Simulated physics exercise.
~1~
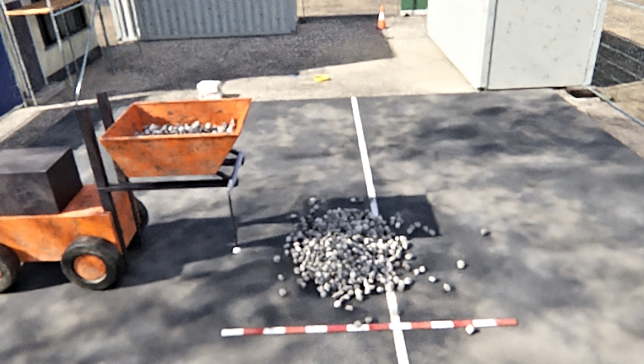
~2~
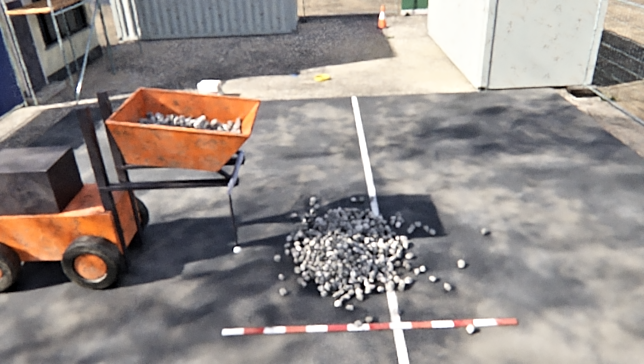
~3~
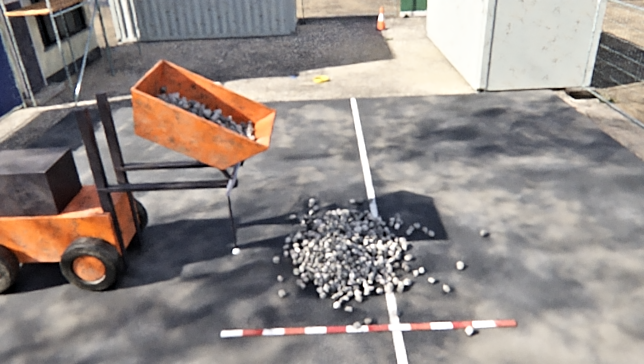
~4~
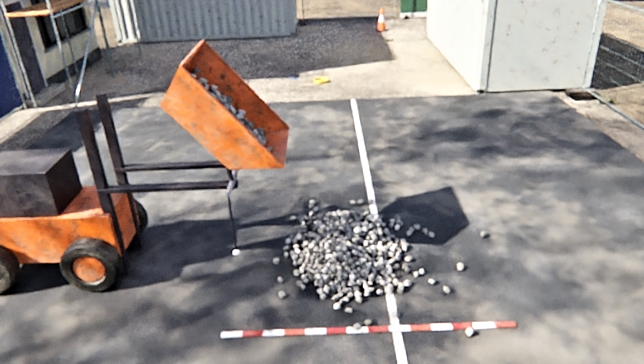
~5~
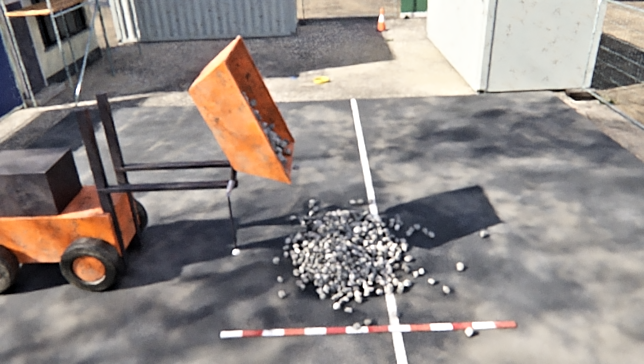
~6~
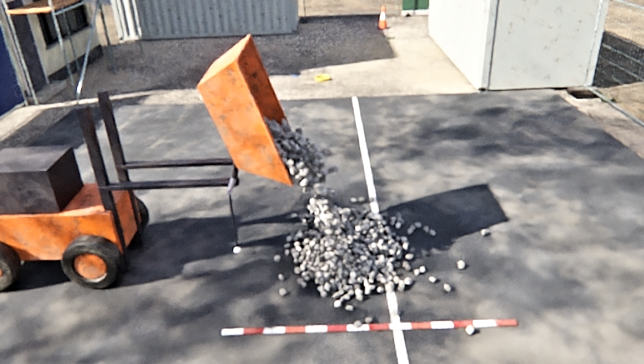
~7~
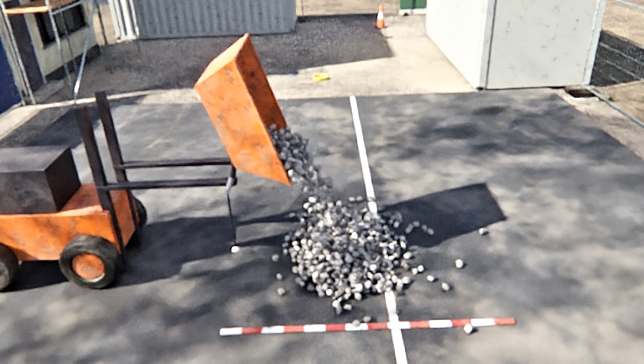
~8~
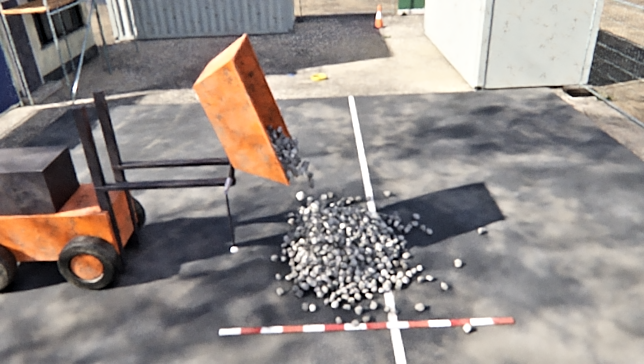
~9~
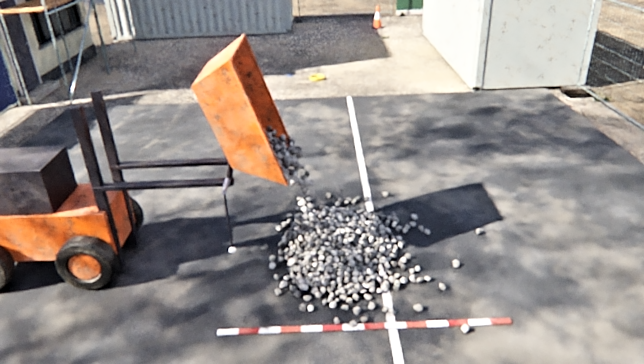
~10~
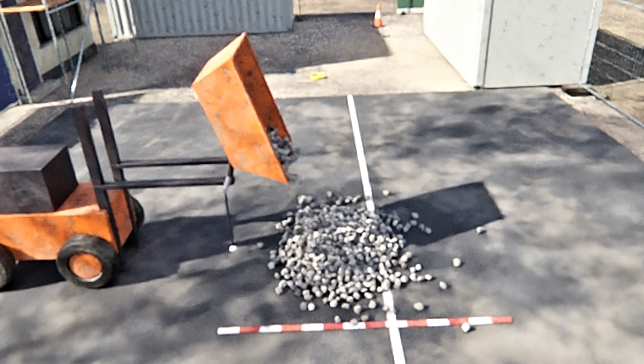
At first, an orange skip holding grey stones sits nearly level on the arms of an orange vehicle, beside a loose heap lying across a white line on dark ground, with a red and white staff in front. The skip tips steadily to the right, its stones staying inside while its shadow stretches across the ground. Once it is steeply tilted, it stops, and stones pour from its lower edge onto the heap. The stream thins and ends as the heap grows broader, mostly left of the line. Finally, the skip stays tilted with some stones still inside.
